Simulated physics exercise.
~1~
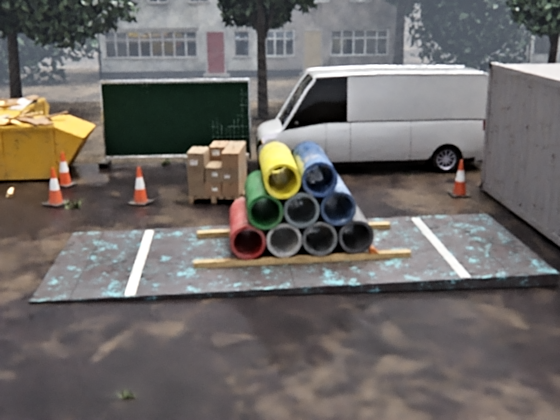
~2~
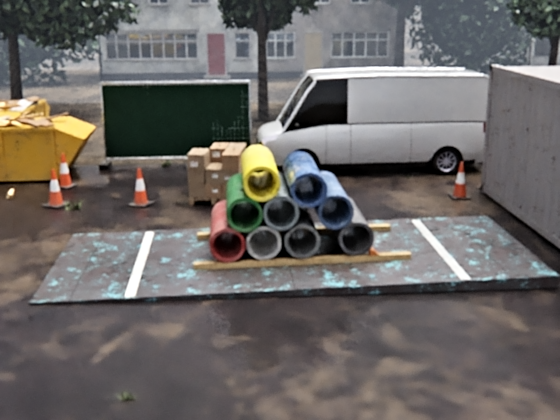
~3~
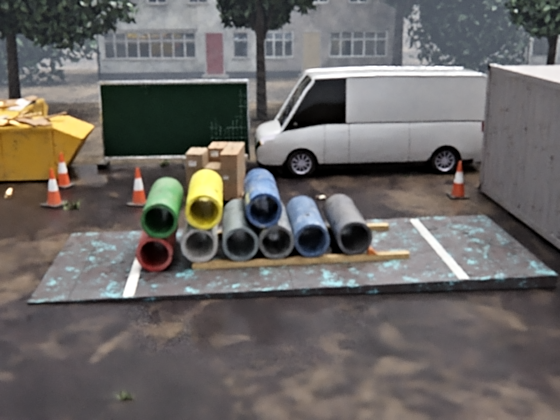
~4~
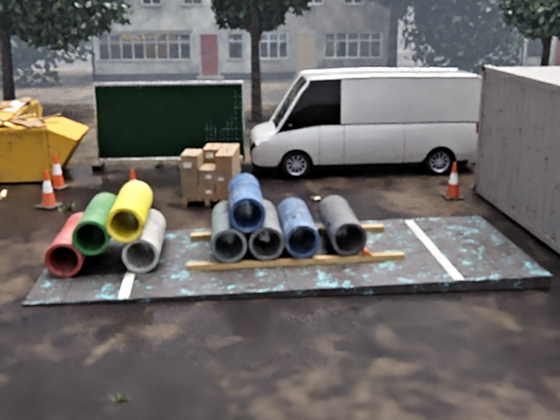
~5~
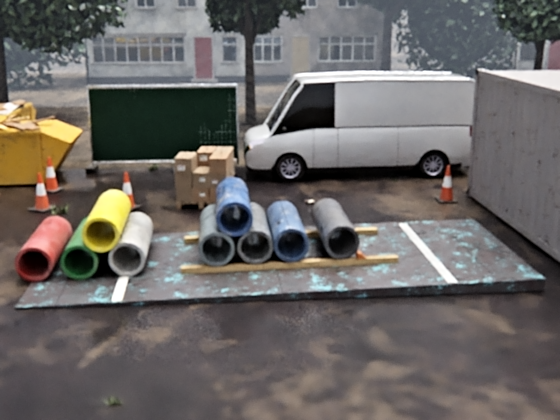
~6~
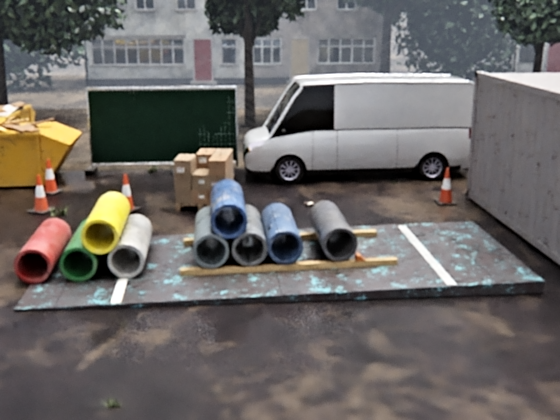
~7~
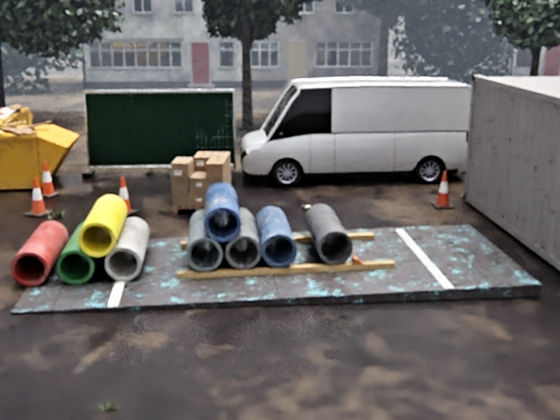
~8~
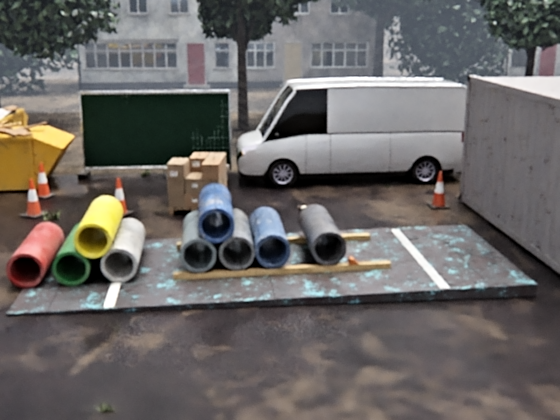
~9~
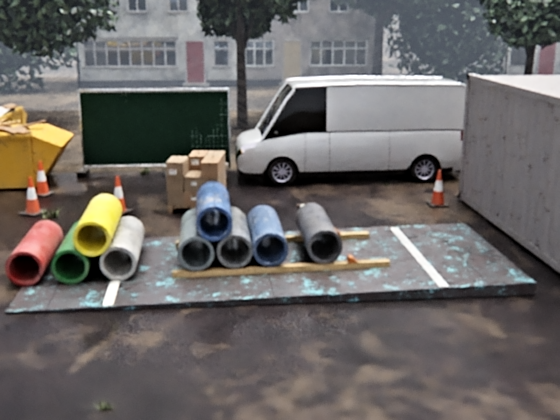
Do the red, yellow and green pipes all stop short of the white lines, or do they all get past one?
All three get past a line. The red, green and yellow pipes roll left and come to rest beyond the left white line, with the yellow one lying on top of others.
Paved yard with parked van, stacked pipes collapsing leftward, red, green and yellow ones rolling past a white line and settling.
